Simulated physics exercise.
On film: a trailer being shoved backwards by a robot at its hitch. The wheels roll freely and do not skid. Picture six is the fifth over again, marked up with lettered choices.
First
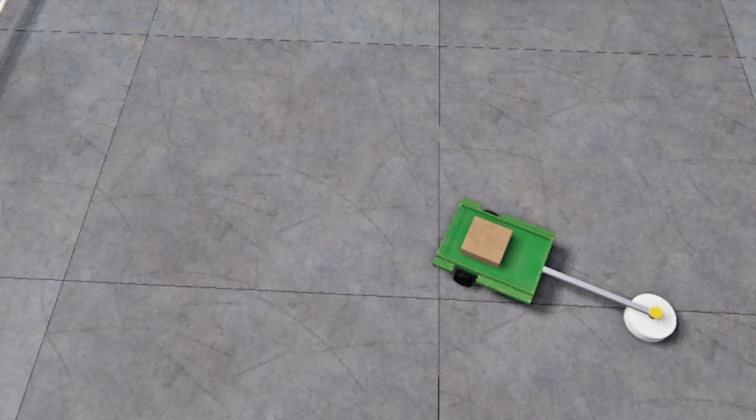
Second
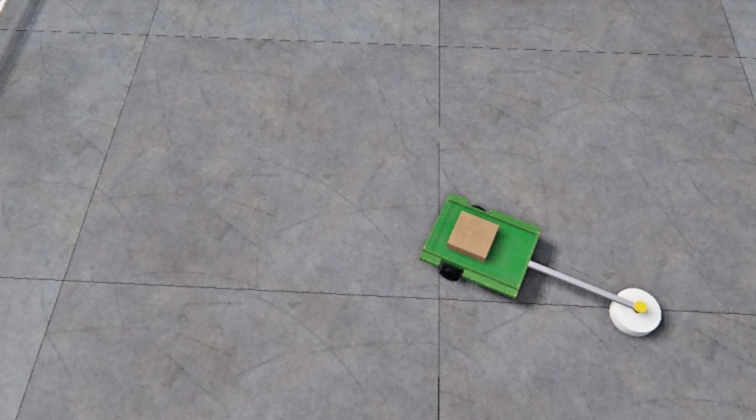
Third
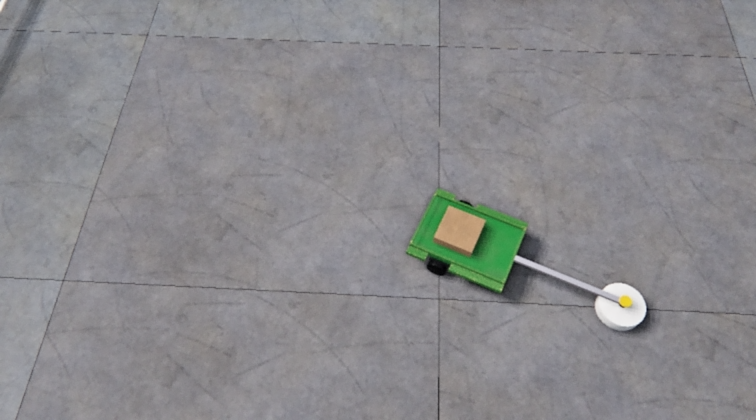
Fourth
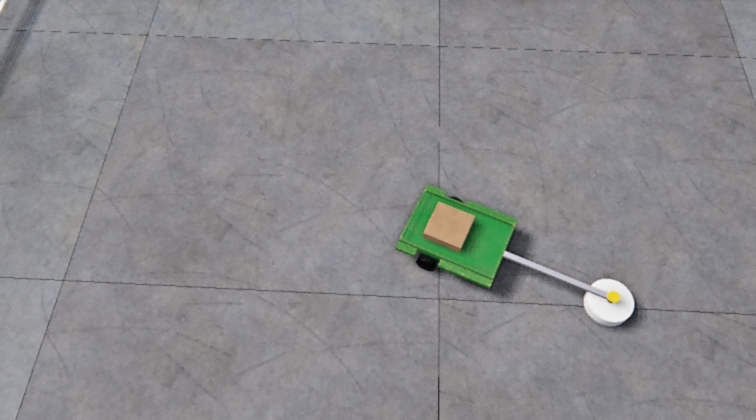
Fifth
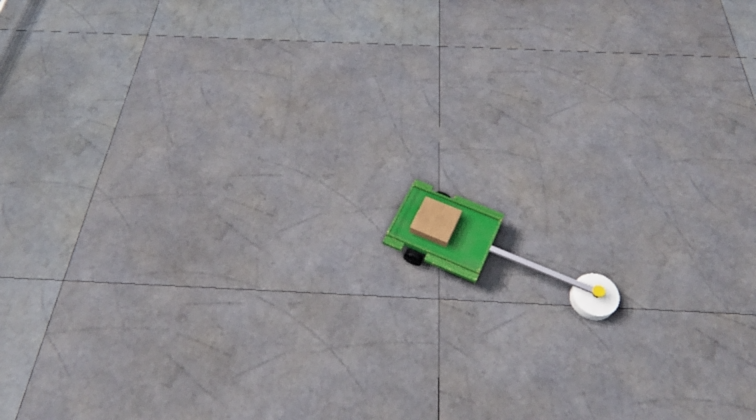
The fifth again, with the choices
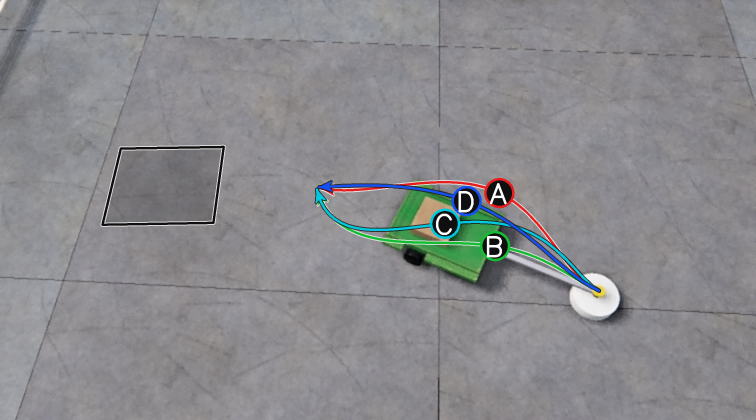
A round white robot pushes a green cart carrying a tan block backwards to the left.
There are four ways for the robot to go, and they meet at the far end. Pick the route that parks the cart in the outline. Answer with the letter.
D is the one.
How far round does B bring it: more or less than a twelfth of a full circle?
Less than that.
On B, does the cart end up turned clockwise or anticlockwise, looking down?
On that route, clockwise.
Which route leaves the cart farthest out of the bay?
The widest miss is B.
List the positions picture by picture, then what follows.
Green cart (495, 248); robot (651, 317), in the first picture.
Robot (636, 311); green cart (481, 243), in the second picture.
Robot (621, 305); green cart (468, 237), in the third picture.
Robot (610, 301); green cart (457, 233), in the fourth picture.
Robot (595, 295); green cart (444, 228), in the fifth picture.
On the copy, A from (599, 291) via (477, 185) to (321, 189); B from (599, 291) via (445, 243) to (318, 192); C from (599, 291) via (453, 223) to (317, 190); D from (599, 291) via (467, 201) to (319, 187); the bay at (165, 184).
On D. First, robot (505, 227), cart (354, 196).
Then, robot (407, 194), cart (256, 187).
Finally, robot (317, 193), cart (165, 187); the cart stands in the bay.
By contrast, A leaves the cart at (164, 227), out of the bay; B leaves the cart at (217, 109), out of the bay; C leaves the cart at (181, 149), out of the bay.
